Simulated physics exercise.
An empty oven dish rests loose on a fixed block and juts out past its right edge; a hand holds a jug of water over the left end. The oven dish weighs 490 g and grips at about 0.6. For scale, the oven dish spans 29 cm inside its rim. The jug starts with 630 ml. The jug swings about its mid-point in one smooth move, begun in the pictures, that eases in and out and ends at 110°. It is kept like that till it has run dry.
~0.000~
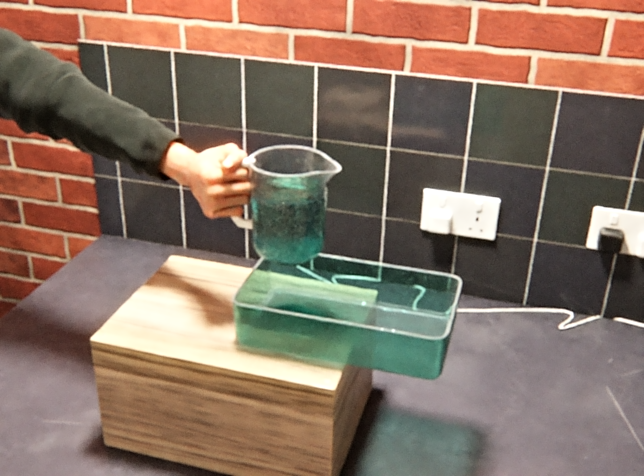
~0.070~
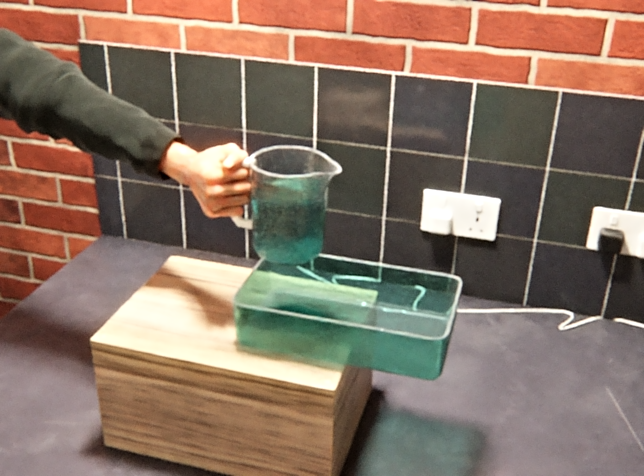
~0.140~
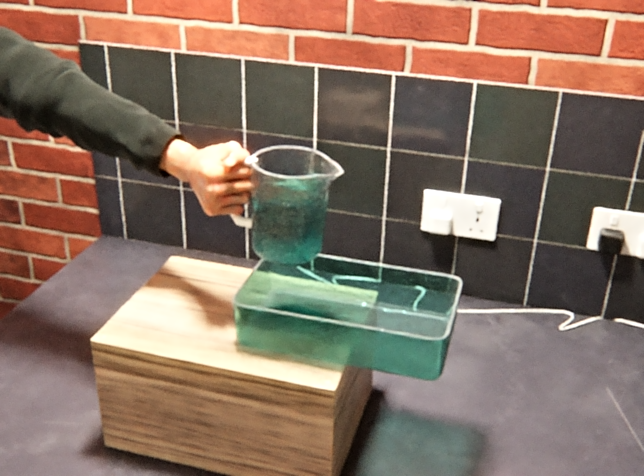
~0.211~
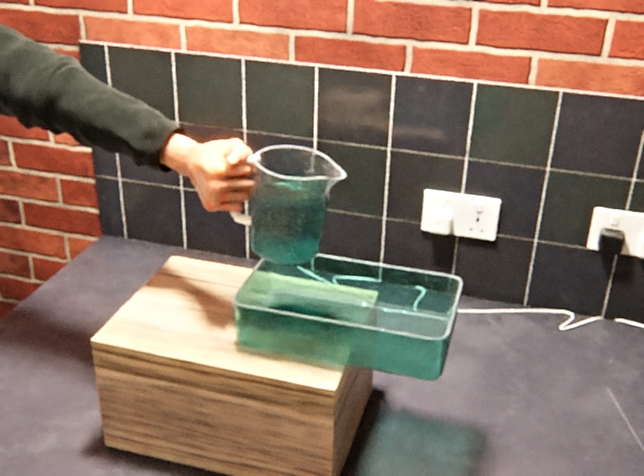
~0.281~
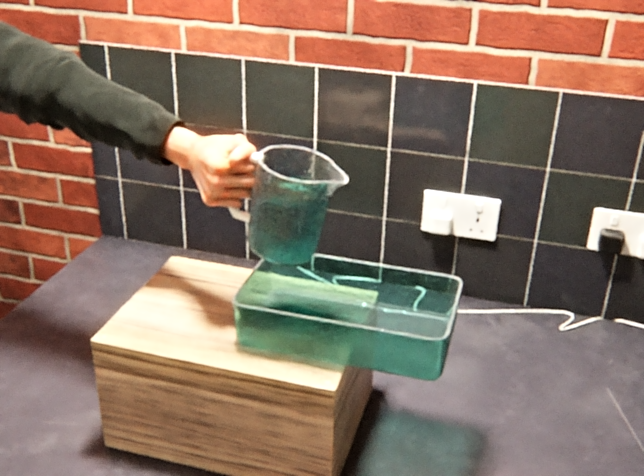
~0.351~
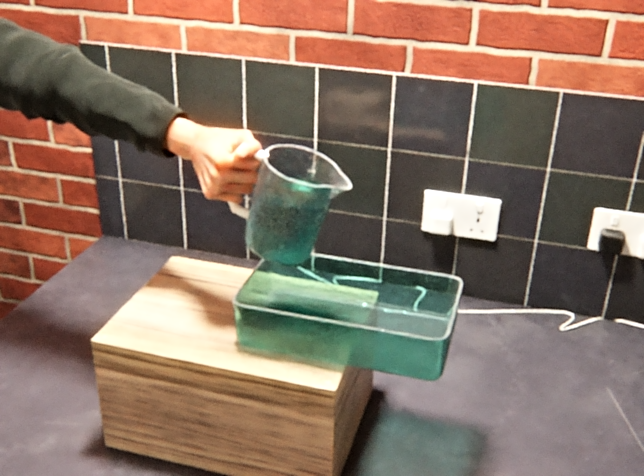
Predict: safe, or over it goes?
The oven dish tips over.
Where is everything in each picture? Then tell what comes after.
It leans 0°; its right rim is at (340, 169); the water meets the walls at (257, 183) and (324, 193); the oven dish's rim runs from (251, 274) to (455, 308); the block's edge is at (333, 389), in the first picture.
It leans 1°; its right rim is at (341, 170); the water meets the walls at (257, 183) and (325, 193), in the second picture.
It leans 3°; its right rim is at (342, 172); the water meets the walls at (258, 184) and (326, 194), in the third picture.
It leans 6°; its right rim is at (345, 176); the water meets the walls at (259, 184) and (328, 194), in the fourth picture.
It leans 11°; its right rim is at (348, 181); the water meets the walls at (259, 184) and (329, 195), in the fifth picture.
It leans 16°; its right rim is at (351, 187); the water meets the walls at (261, 187) and (331, 196), in the sixth picture.
After 0.82 s the tilt is 69° and 88 per cent is still to pour; the oven dish lies level with 2 per cent in it.
After 1.16 s the tilt is 102° and 28 per cent is still to pour; the oven dish leans 21° with 55 per cent in it.
After 1.51 s the tilt is 110° and 1 per cent is still to pour; the oven dish leans 85° with 0 per cent in it.
After 1.90 s the tilt is 110° and 0 per cent is still to pour; the oven dish leans 85° with 0 per cent in it.
In the end the oven dish leans 85° with 0 per cent in it.
